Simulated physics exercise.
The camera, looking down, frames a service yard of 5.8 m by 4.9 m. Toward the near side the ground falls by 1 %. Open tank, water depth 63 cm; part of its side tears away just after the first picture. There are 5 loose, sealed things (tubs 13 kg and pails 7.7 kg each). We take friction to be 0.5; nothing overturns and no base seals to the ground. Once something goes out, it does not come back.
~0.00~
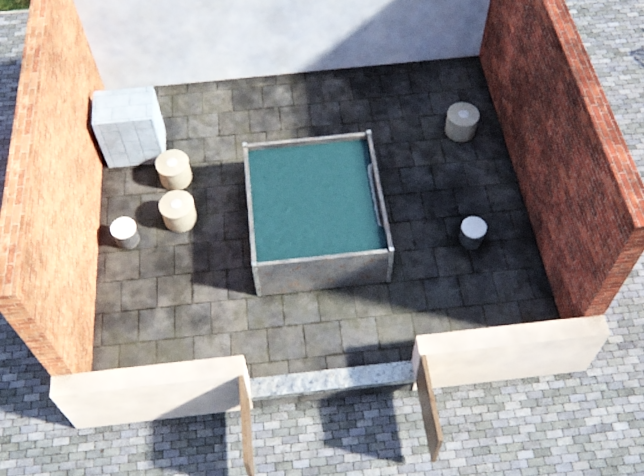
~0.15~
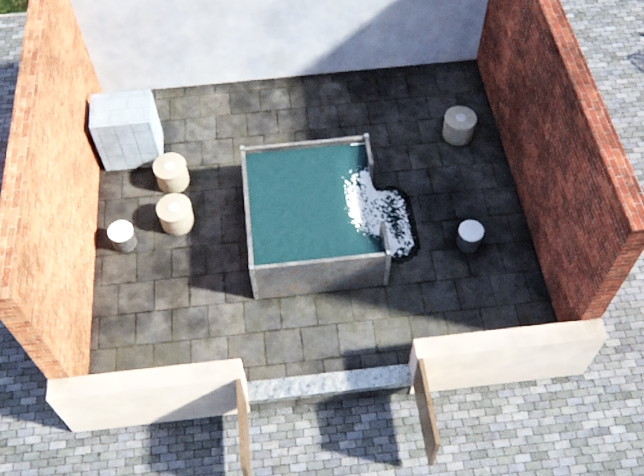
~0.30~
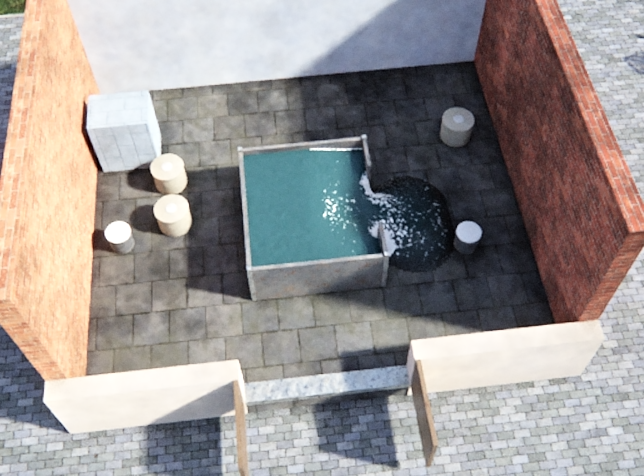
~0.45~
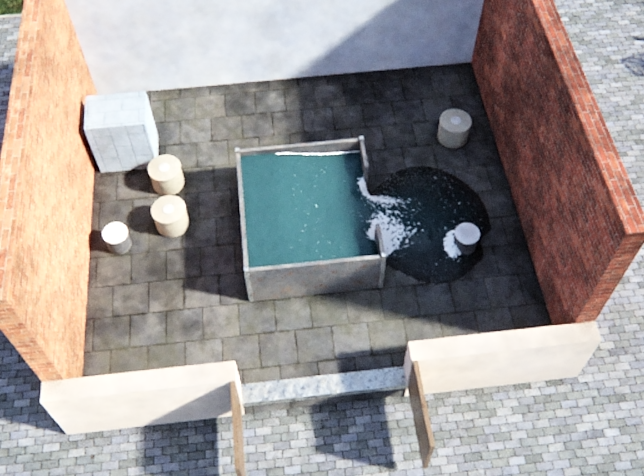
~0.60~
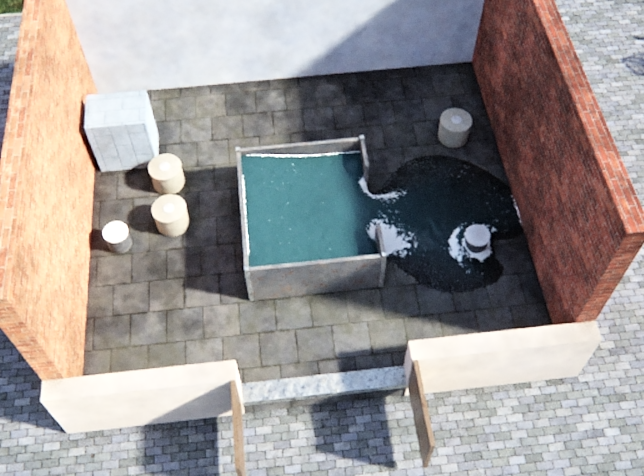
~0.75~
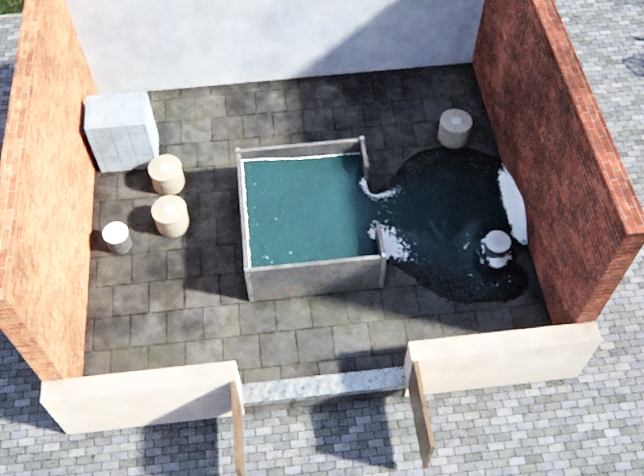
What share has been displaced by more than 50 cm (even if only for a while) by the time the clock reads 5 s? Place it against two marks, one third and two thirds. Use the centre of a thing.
The share is in the middle band.
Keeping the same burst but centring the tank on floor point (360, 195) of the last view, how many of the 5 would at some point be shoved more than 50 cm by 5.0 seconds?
That gives 1 of them.
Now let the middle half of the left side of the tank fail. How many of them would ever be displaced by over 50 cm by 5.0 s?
Then the count would be 3.
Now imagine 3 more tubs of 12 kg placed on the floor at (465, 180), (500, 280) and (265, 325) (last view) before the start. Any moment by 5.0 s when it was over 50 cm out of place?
First exceeds it, second exceeds it, third exceeds it.
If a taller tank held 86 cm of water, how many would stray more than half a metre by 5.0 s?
With that change, 2 of them.
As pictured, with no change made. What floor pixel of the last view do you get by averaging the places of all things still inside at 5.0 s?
Roughly at (193, 221).
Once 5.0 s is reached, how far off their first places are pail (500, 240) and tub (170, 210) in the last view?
400 cm and 0 cm.
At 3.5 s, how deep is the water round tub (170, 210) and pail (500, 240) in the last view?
About 0 and 6 cm.
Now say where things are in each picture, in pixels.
A pail at (474, 227), on the bottom; a tub at (176, 204) rests on the ground; 3.0 m2 under water; 0 of 5 have shifted, in the first frame.
A pail at (471, 230), on the bottom; a tub at (174, 207), on the bottom; 3.5 m2 under water; 0 of 5 have shifted, in the second frame.
A pail at (469, 231), on the bottom; a tub at (171, 208), on the bottom; 4.2 m2 under water; 0 of 5 have shifted, in the third frame.
A pail at (468, 233) rests on the ground; a tub at (168, 209), on the bottom; water covers 5.1 m2; 0 of 5 have shifted, in the fourth frame.
A pail at (478, 235), on the bottom, 15 cm from its start; a tub at (169, 208), on the bottom; 6.0 m2 under water; 1 of 5 have shifted, in the fifth frame.
A pail at (498, 241) rests on the ground, 41 cm from its start; a tub at (169, 209), on the bottom; 6.7 m2 under water; 1 of 5 have shifted, in the sixth frame.
After 1.1 s 1 of 5 are over 50 cm from their spots; 1 afloat.
After 2.2 s 2 of 5 are over 50 cm from their spots; 0 afloat.
After 3.5 s 2 of 5 are over 50 cm from their spots; 0 afloat.
After 5.0 s 2 of 5 are over 50 cm from their spots, and 2 have been at some point; 0 afloat.
